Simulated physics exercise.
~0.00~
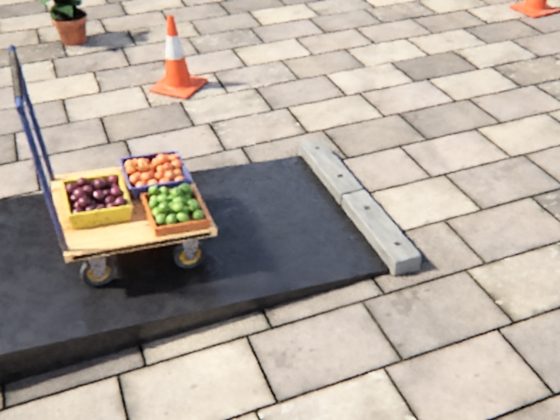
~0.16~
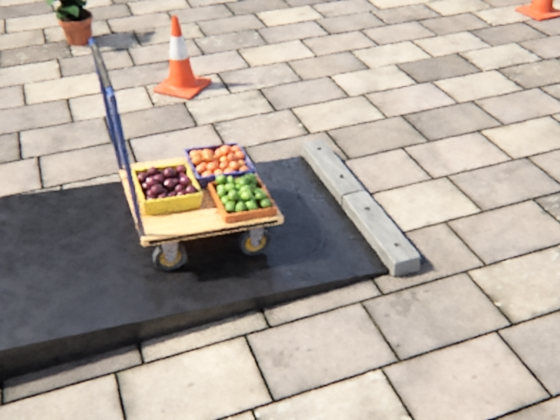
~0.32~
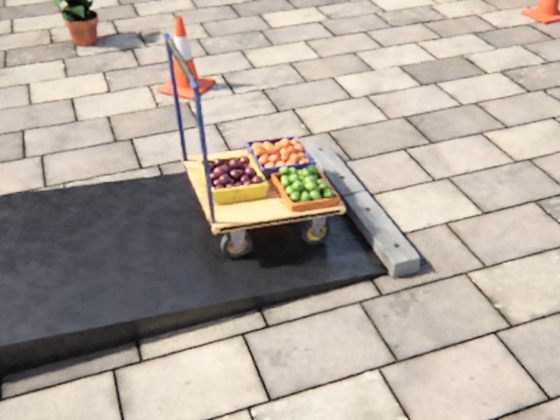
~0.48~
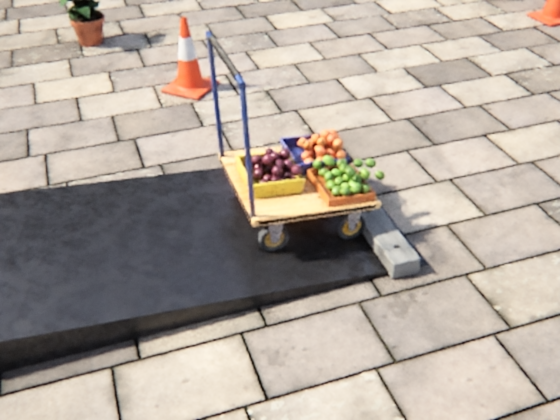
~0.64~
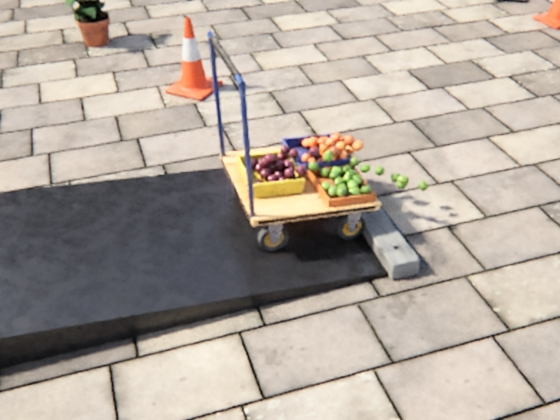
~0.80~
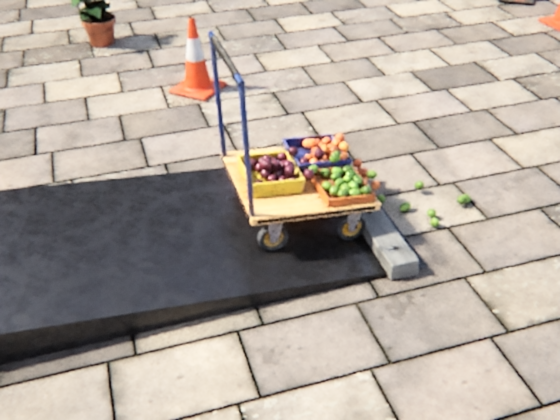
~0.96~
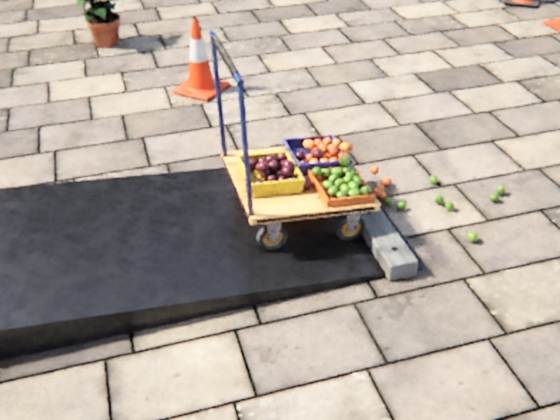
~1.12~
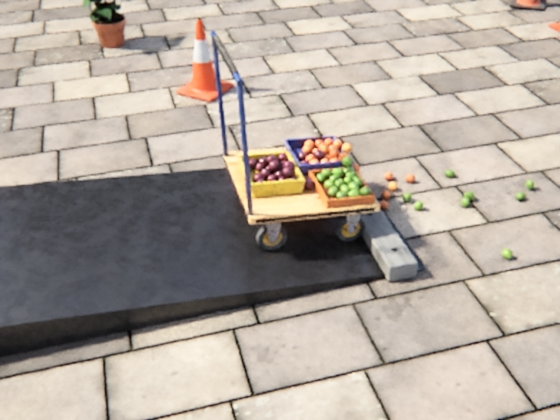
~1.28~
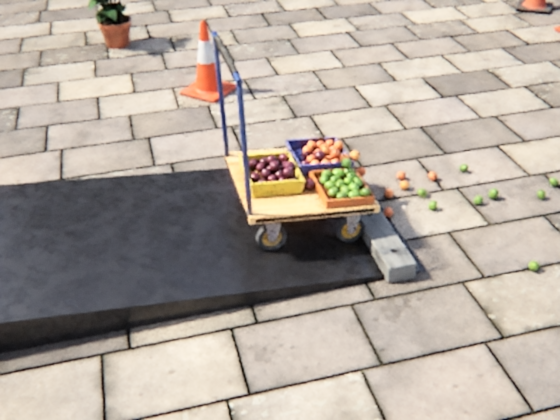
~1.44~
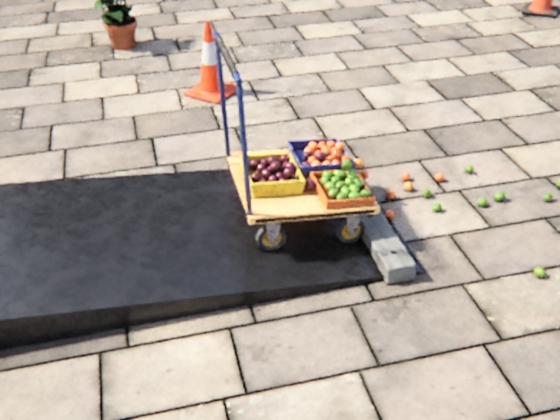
A flat trolley with a blue handle rolls right down a dark ramp on a paved square, seen from above and to one side. Its pale deck carries a yellow container of dark red onions at left, a blue one of oranges behind and an orange one of green fruit at right; traffic cones and a potted plant stand beyond. The trolley stops abruptly at a grey kerb. Green fruit and some oranges fly forward over the kerb, drop and roll right. The trolley stays upright, its containers still partly filled, with fruit scattered across the paving.
